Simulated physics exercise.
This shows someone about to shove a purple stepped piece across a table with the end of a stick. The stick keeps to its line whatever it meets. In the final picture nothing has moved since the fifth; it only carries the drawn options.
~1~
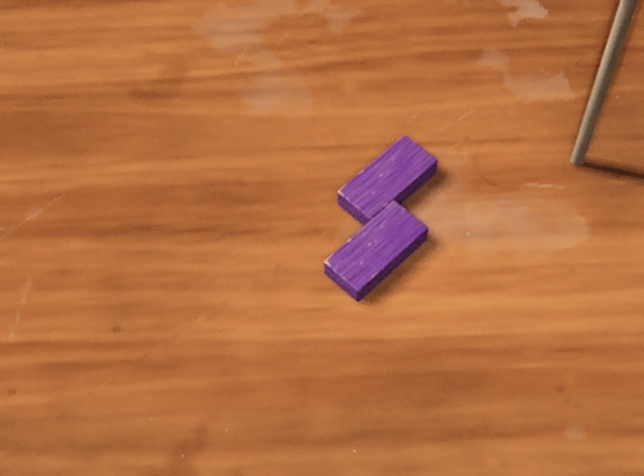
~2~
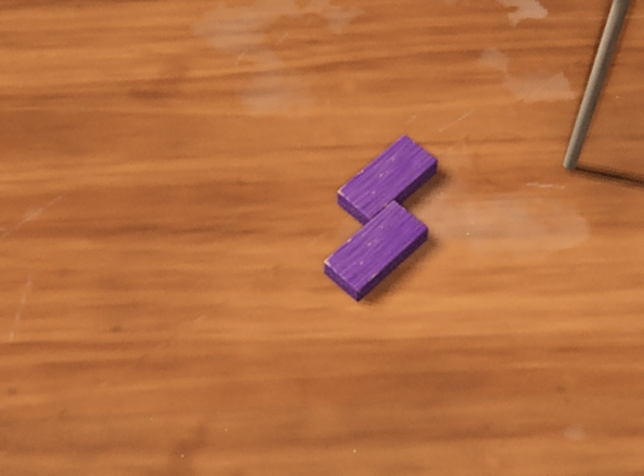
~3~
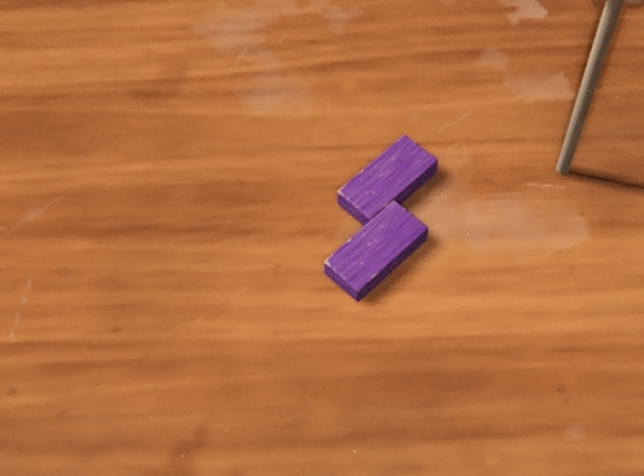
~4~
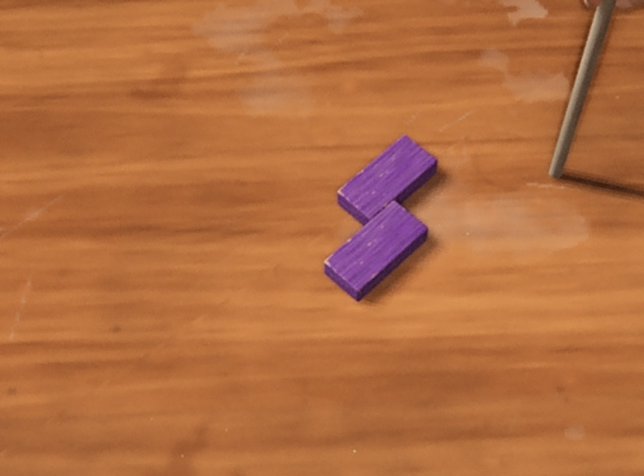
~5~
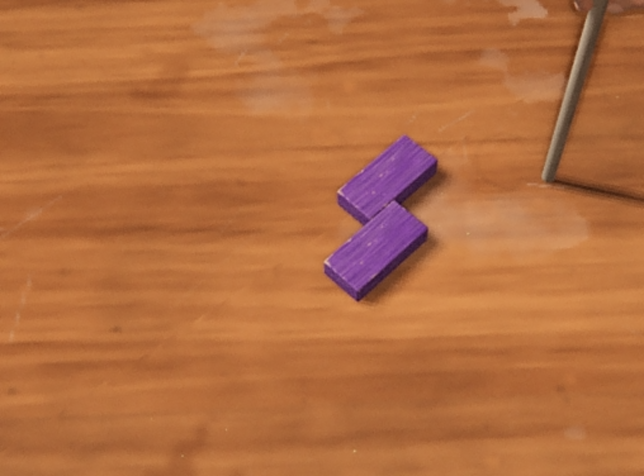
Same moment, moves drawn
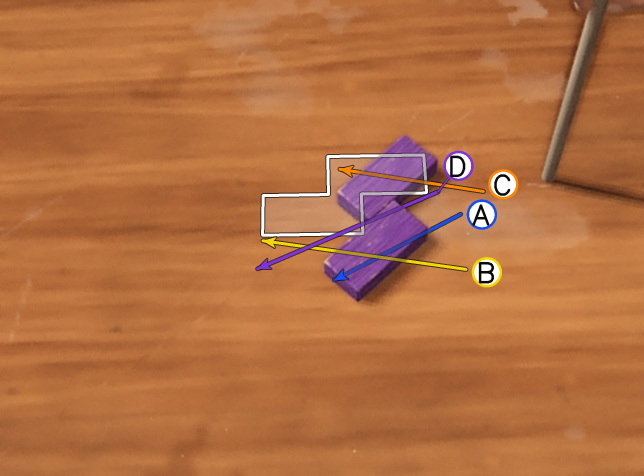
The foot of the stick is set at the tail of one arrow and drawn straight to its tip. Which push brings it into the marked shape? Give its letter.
Push along B.
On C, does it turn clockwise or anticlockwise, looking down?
On that stroke, anticlockwise.
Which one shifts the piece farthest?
D.
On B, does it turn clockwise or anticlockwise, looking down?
Clockwise.
On the copy, A from (461, 214) to (334, 280); B from (466, 269) to (263, 241); C from (484, 191) to (340, 169); D from (438, 192) to (257, 269).
On B. First, foot of the stick (392, 260), piece (357, 236).
Then, foot of the stick (319, 249), piece (320, 210).
Finally, foot of the stick (263, 242), piece (313, 202); it fills the outline.
By contrast, A leaves the piece out of the outline, at (281, 243); C leaves the piece out of the outline, at (362, 228); D leaves the piece out of the outline, at (233, 309).
